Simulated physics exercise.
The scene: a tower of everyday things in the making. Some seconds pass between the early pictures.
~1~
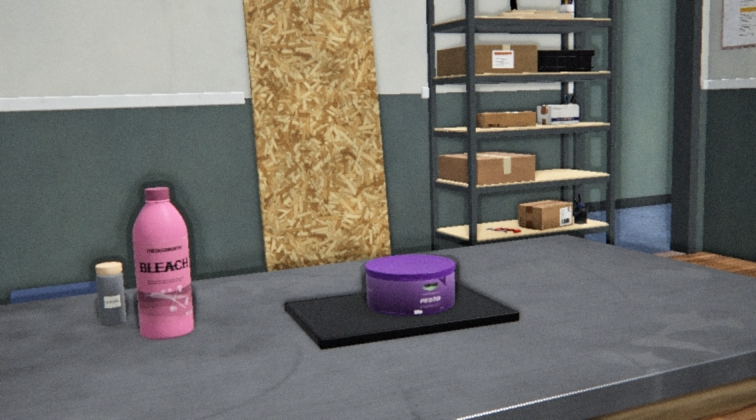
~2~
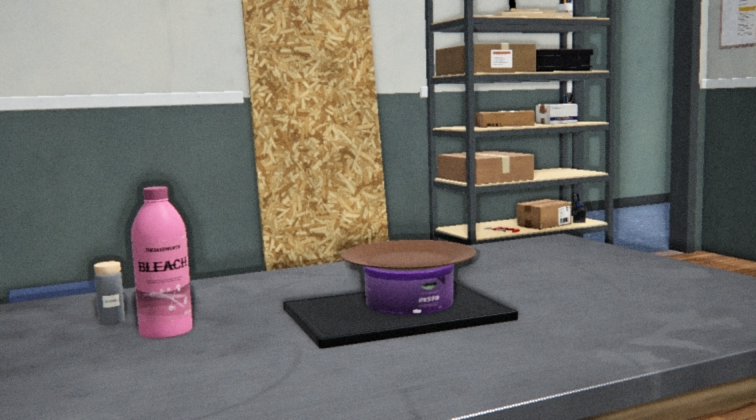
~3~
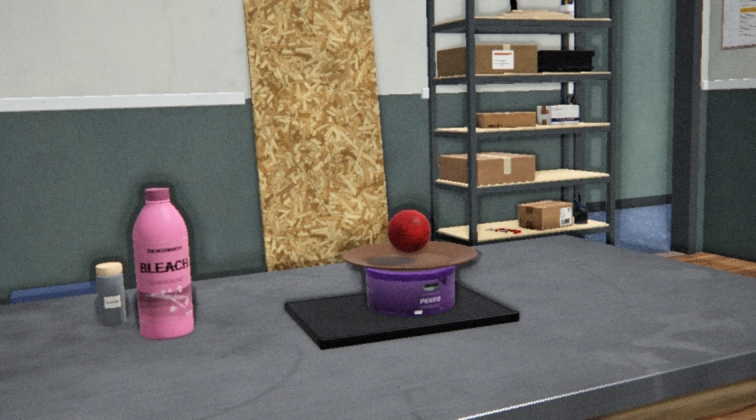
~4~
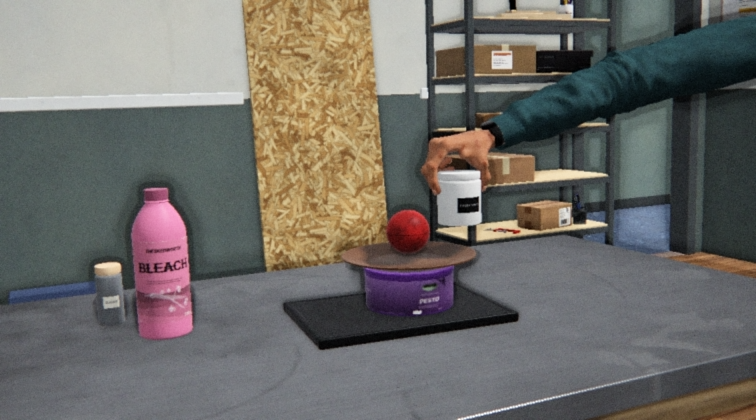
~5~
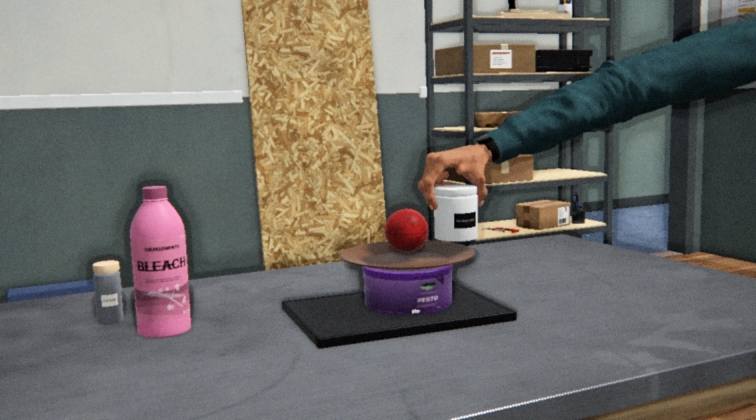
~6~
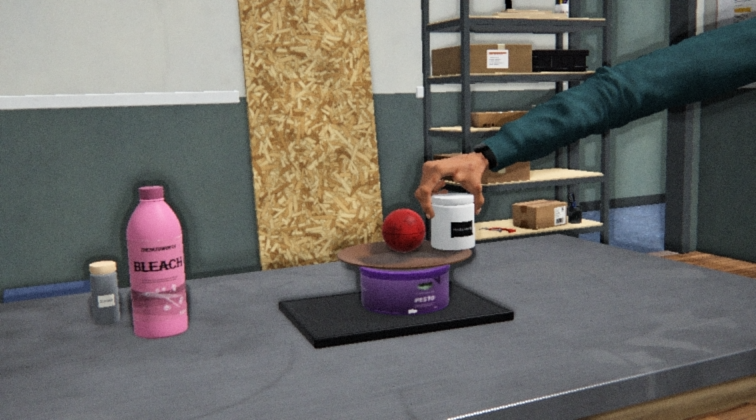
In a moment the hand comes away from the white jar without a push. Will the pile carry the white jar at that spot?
As it turns out, it stays up.
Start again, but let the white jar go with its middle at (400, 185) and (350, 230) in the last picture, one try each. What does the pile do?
First, it loses its balance; second, it stays up.
Then, 0.30 s after the last picture, nothing has stirred.
Then, 0.70 s after the last picture, white jar resting near (453, 221).
At rest, all 7 in place. Seen from the same camera at the end, white jar near (453, 221). The pile holds.
